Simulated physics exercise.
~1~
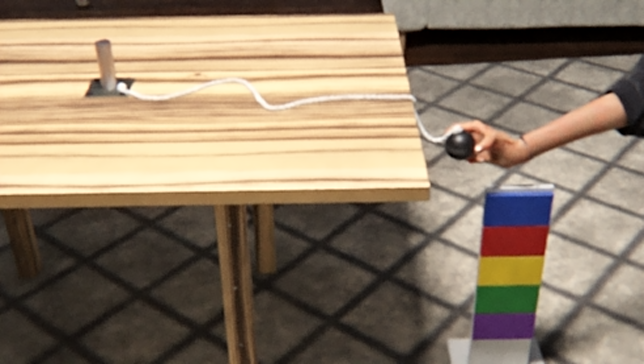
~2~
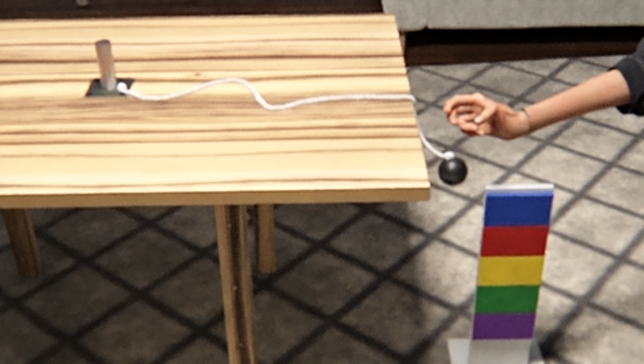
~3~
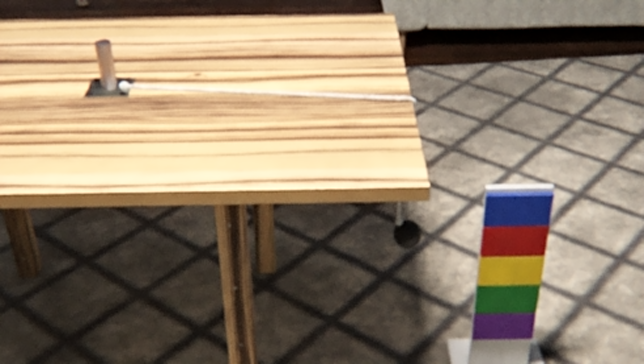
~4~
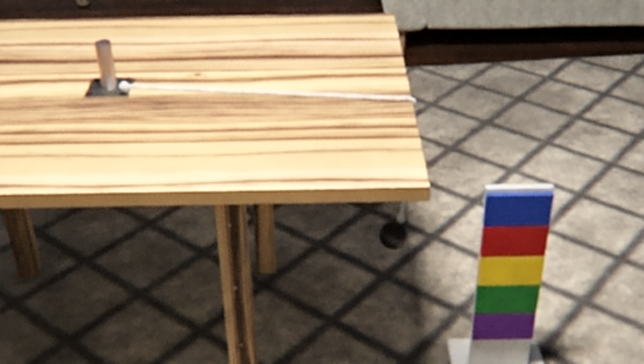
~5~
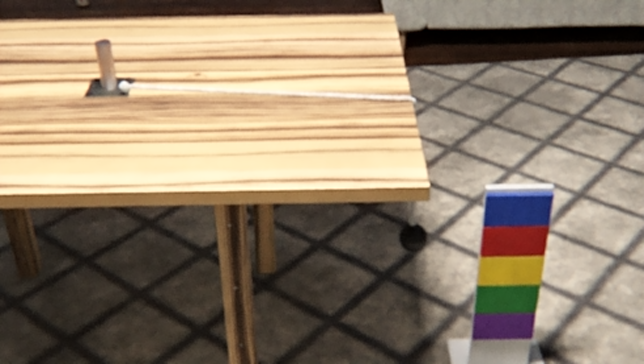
We see a hand release a black ball beyond a wooden table's right end, its white cord tied to a post. The hand leaves as the ball drops, pulls the cord straight, and swings gently below the edge, ending level with the red band of a striped stand.
